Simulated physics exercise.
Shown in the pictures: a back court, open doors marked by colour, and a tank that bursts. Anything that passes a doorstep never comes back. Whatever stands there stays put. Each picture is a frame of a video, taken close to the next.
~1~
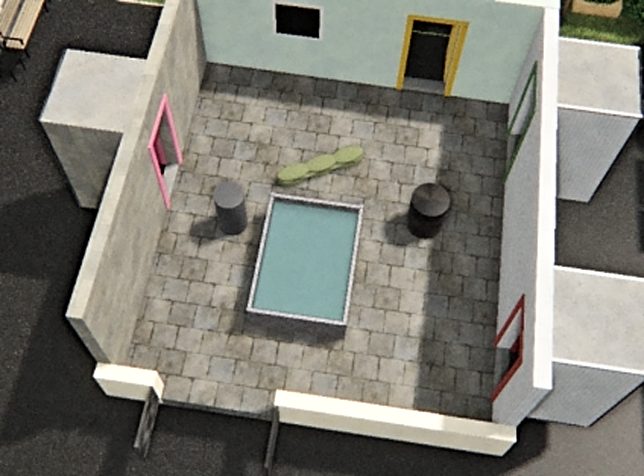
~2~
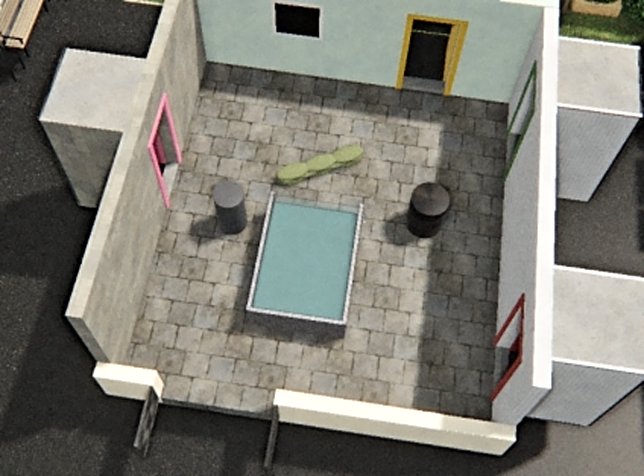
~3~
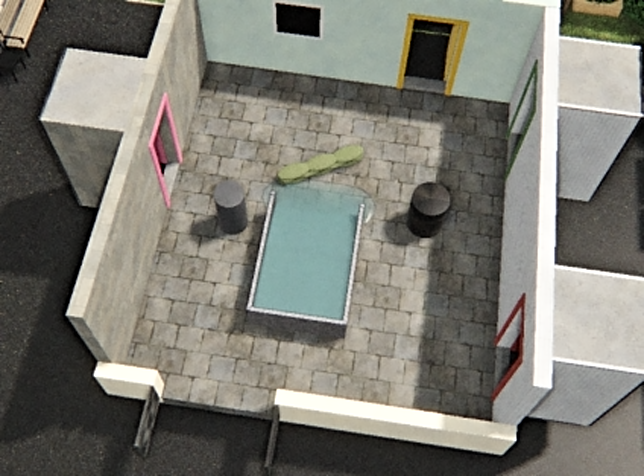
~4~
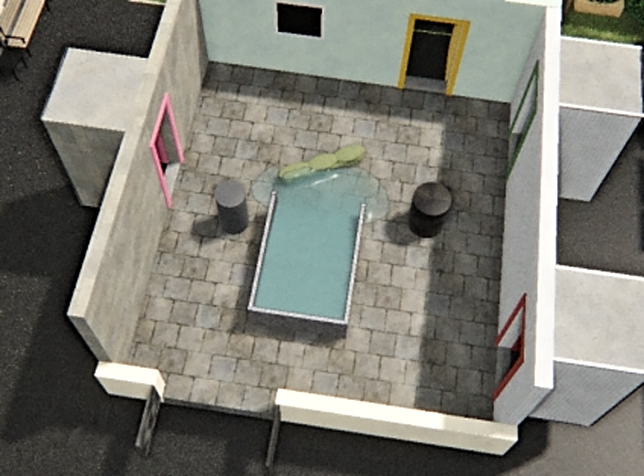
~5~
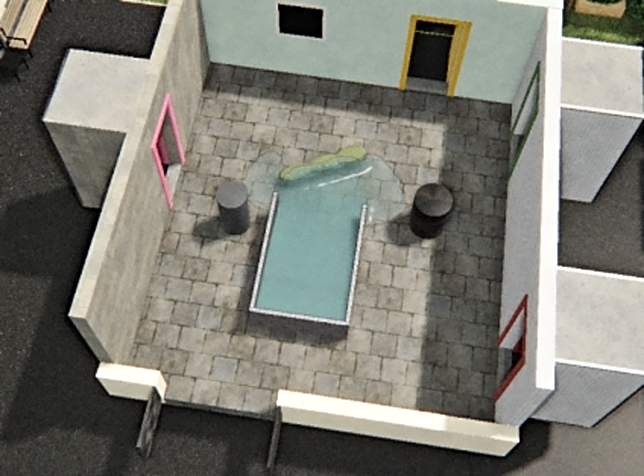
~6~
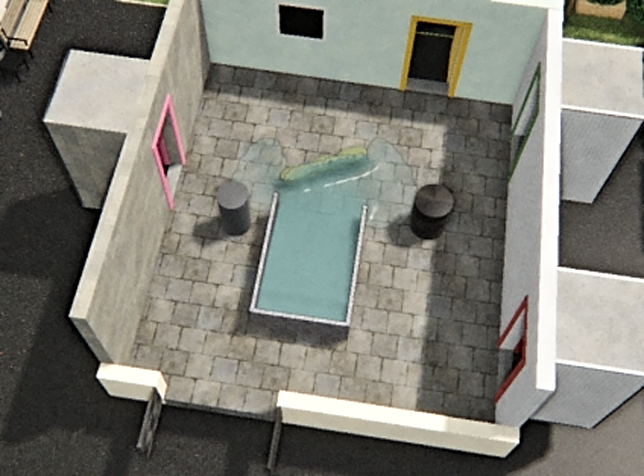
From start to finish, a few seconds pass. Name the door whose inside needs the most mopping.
Pink.
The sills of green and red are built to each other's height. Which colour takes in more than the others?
My answer is the one in green.
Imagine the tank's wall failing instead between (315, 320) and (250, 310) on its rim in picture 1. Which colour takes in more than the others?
That would be the door marked red.
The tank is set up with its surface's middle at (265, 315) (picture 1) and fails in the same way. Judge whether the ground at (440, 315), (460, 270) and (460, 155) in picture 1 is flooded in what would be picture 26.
Result, in order: Unaffected; unaffected; affected.
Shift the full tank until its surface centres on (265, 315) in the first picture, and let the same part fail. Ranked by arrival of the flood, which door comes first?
It would be the pink one.
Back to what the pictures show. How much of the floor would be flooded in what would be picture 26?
Around 50 percent.
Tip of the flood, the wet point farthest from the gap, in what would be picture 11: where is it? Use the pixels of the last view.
Front's tip: Near (431, 99).
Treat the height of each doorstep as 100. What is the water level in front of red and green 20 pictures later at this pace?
I'd put the first at close to 0 per cent and the second at close to 90 per cent.
A moment on, water covers 25 % of the floor; yellow door wet at the sill, nothing in, pink door not reached, green door not reached, red door not reached.
Next, water covers 45 % of the floor; yellow door wet at the sill, nothing in, pink door a trickle in, green door wet at the sill, nothing in, red door not reached.
Then, water covers 50 % of the floor; yellow door a trickle in, pink door some in, green door wet at the sill, nothing in, red door not reached.
Later, water covers 70 % of the floor; yellow door a trickle in, pink door a lot in, green door wet at the sill, nothing in, red door wet at the sill, nothing in.
In the end, water covers 90 % of the floor; yellow door a trickle in, pink door a lot in, green door wet at the sill, nothing in, red door a trickle in; the pink door has let in the most.
